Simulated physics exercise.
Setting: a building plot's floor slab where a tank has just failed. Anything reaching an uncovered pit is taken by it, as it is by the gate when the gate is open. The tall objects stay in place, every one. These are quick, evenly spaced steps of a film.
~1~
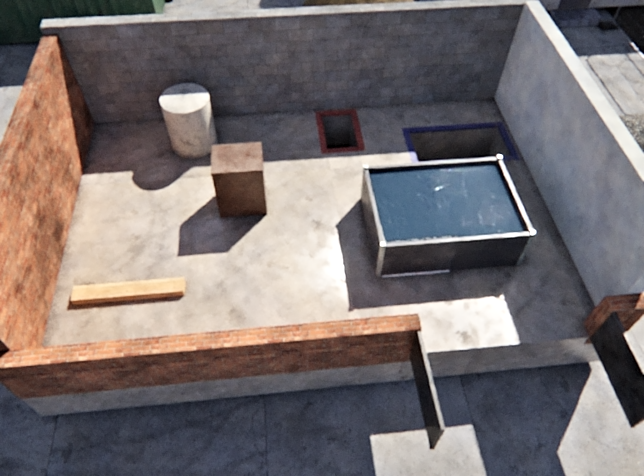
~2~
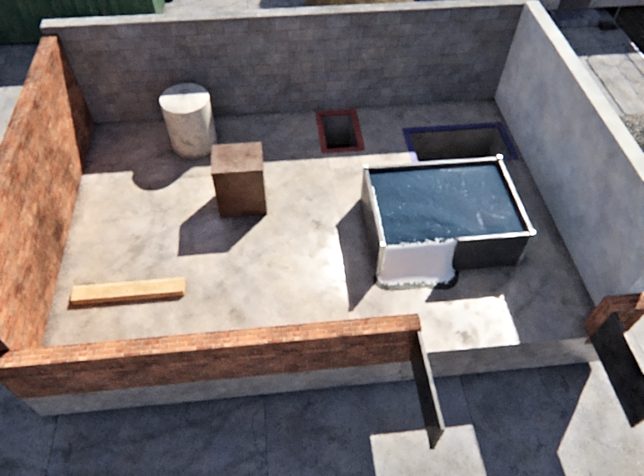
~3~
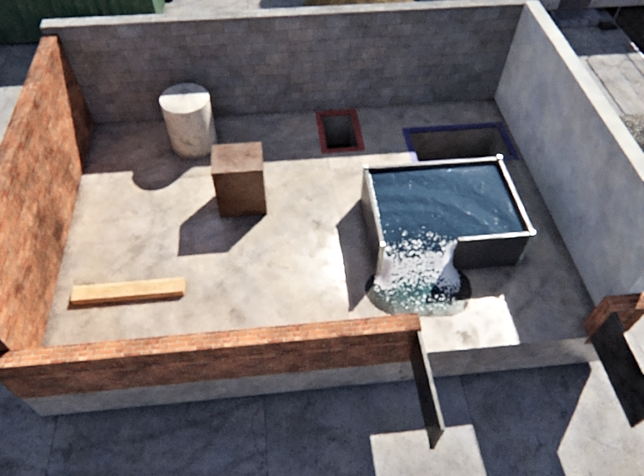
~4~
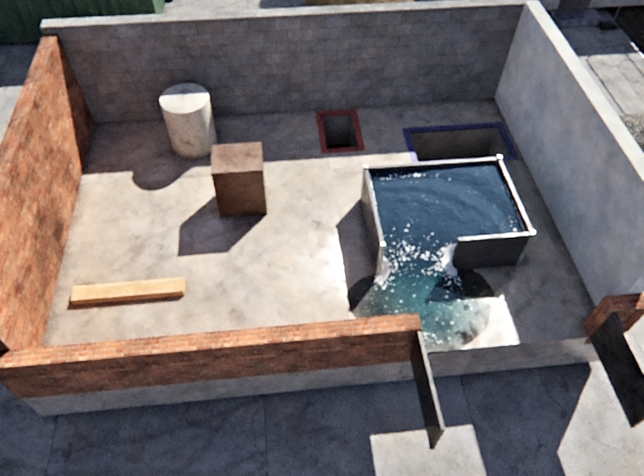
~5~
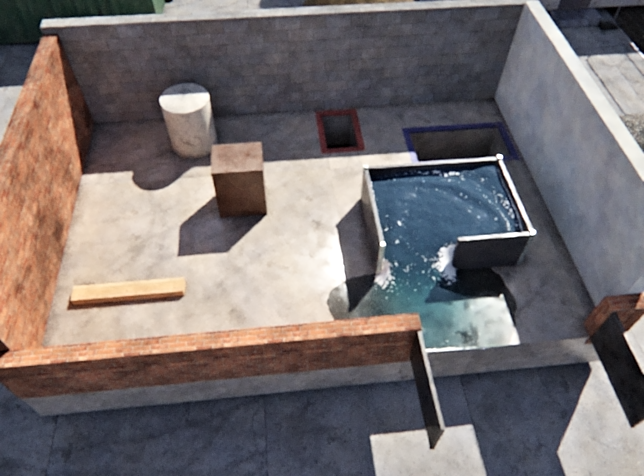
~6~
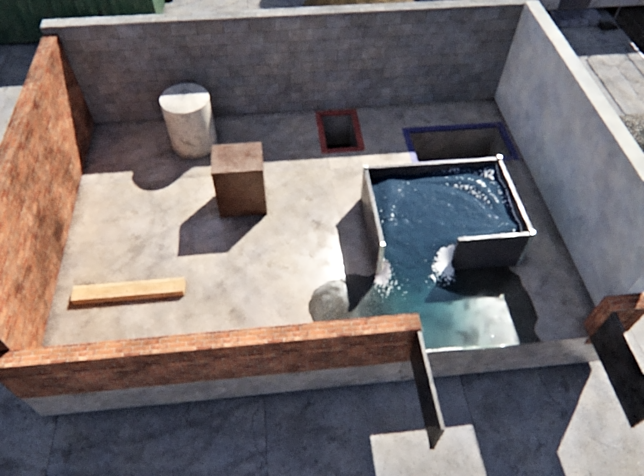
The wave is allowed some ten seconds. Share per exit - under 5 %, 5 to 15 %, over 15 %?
Gate: Over 15 %. Red pit: Under 5 %. Blue pit: Under 5 %.
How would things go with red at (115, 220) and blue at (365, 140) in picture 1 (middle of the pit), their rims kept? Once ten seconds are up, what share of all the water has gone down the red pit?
Red: 8 %.
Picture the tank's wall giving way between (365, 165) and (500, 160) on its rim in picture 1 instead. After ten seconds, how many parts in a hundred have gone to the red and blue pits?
In percent: Red 25, blue 60.
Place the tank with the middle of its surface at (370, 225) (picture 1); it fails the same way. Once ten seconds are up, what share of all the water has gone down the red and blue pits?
The red pit ends up with 2 per cent and the blue pit with 10 per cent.
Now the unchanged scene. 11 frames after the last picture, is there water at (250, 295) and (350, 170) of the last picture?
As listed: Swamped; unwetted.
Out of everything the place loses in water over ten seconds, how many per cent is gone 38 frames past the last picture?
Near 85 in a hundred.
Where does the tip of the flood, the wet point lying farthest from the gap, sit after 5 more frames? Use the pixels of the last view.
My estimate: Roughly (208, 357).
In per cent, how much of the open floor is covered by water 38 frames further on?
Roughly 45 percent, I'd say.
A moment on, water covers 10 % of the floor; the gate 13 %, the red pit 0 %, the blue pit 0 %.
Next, water covers 20 % of the floor; the gate 24 %, the red pit 0 %, the blue pit 0 %.
Then, water covers 35 % of the floor; the gate 35 %, the red pit 0 %, the blue pit 0 %.
Later, water covers 45 % of the floor; the gate 47 %, the red pit 0 %, the blue pit 0 %.
In the end, water covers 55 % of the floor; the gate 54 %, the red pit 0 %, the blue pit 0 %.
